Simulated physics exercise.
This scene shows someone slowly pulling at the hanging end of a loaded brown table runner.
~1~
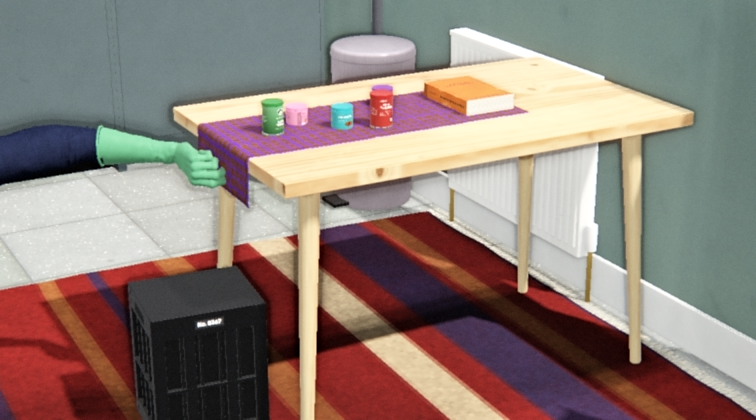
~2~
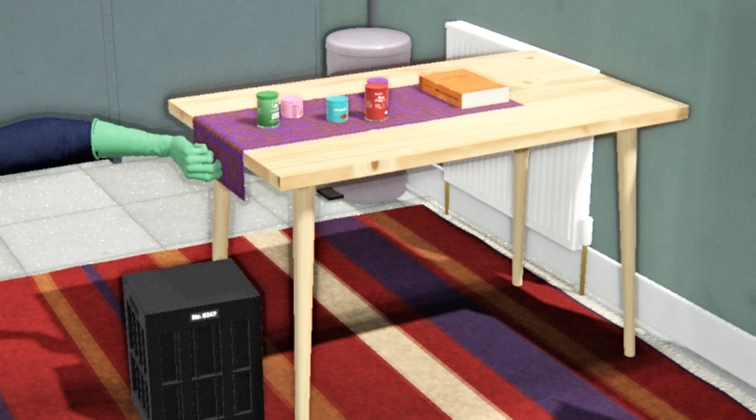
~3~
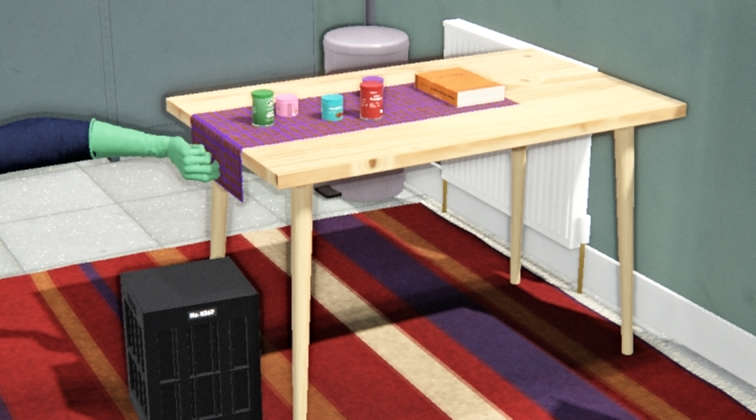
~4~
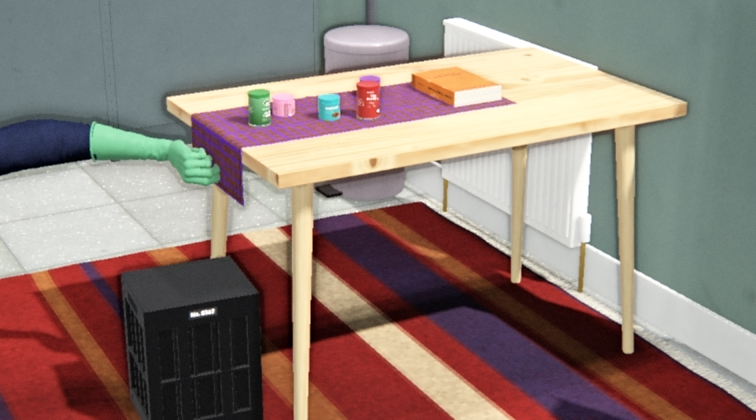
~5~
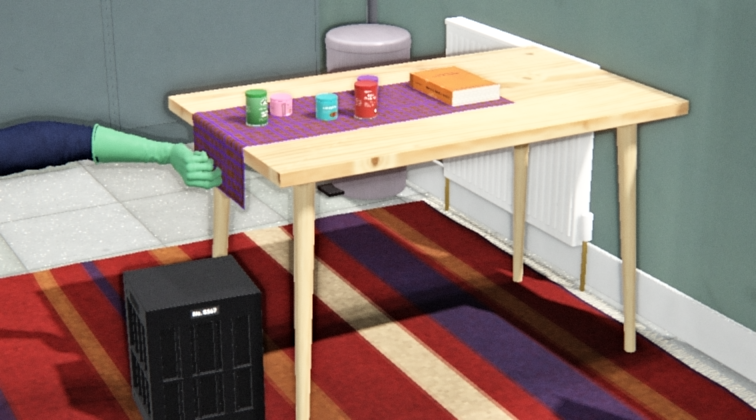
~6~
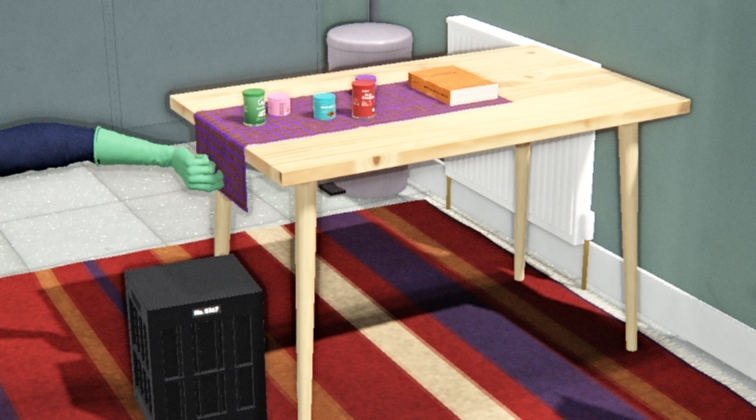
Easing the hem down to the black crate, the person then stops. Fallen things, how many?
Two.
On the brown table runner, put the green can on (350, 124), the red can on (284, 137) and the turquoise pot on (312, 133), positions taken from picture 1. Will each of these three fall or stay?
The green can will stay where it is, the red can will end up down, and the turquoise pot will end up down.
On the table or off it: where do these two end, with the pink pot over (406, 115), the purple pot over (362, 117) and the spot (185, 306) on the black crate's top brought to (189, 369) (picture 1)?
Outcome: Pink pot keeps its perch; purple pot is gone.
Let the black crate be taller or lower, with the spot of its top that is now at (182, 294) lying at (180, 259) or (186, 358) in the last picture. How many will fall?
Then 1 and 4.
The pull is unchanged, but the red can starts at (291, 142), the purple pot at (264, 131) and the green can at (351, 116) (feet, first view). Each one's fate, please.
The red can? It tips off. The purple pot tips off, and the green can stays where it is.
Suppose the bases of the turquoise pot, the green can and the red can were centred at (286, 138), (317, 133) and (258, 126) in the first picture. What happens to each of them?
Of the three, the turquoise pot takes a tumble, the green can takes a tumble, the red can takes a tumble.
A little later, hem near (221, 213); all still up.
Next, hem near (222, 244); green can gone.
Later still, hem on the crate; green can and pink pot gone.
When it is over, hem on the crate; green can and pink pot gone. The answer is two.
